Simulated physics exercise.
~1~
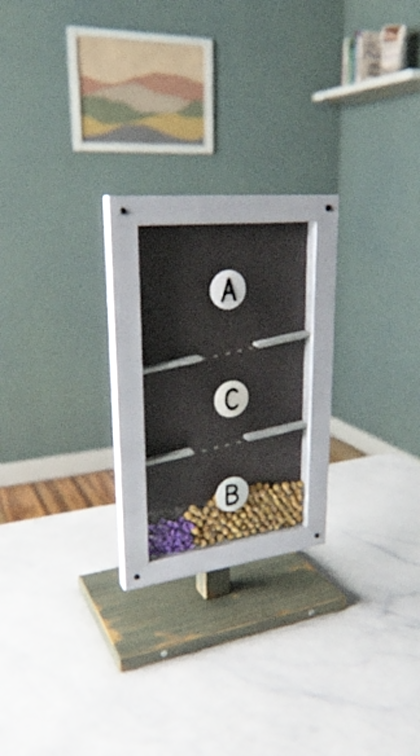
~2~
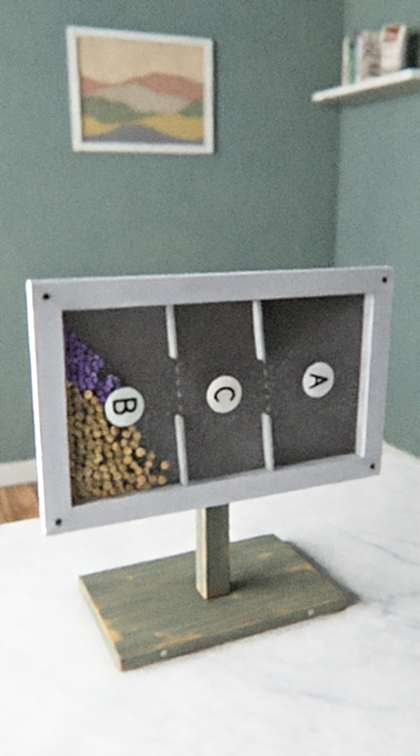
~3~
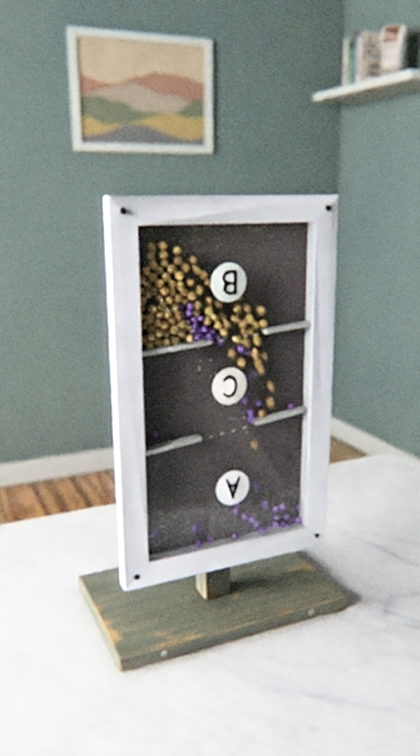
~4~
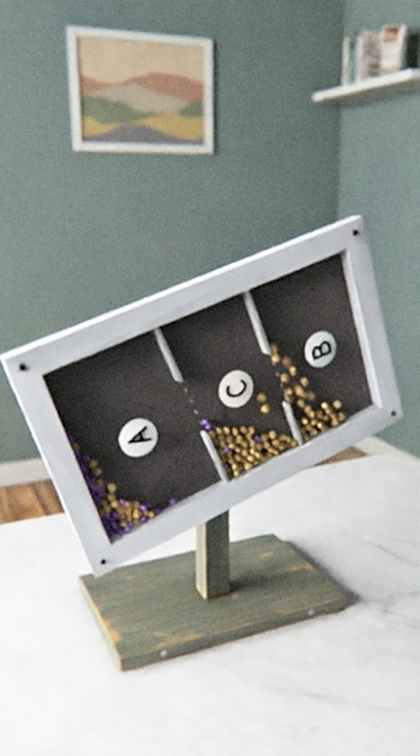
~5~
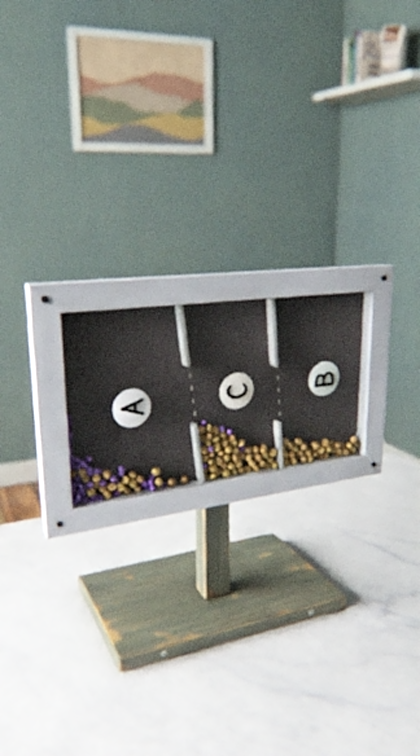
A framed case turns upside down, then onto its side, spilling beads across all three chambers.
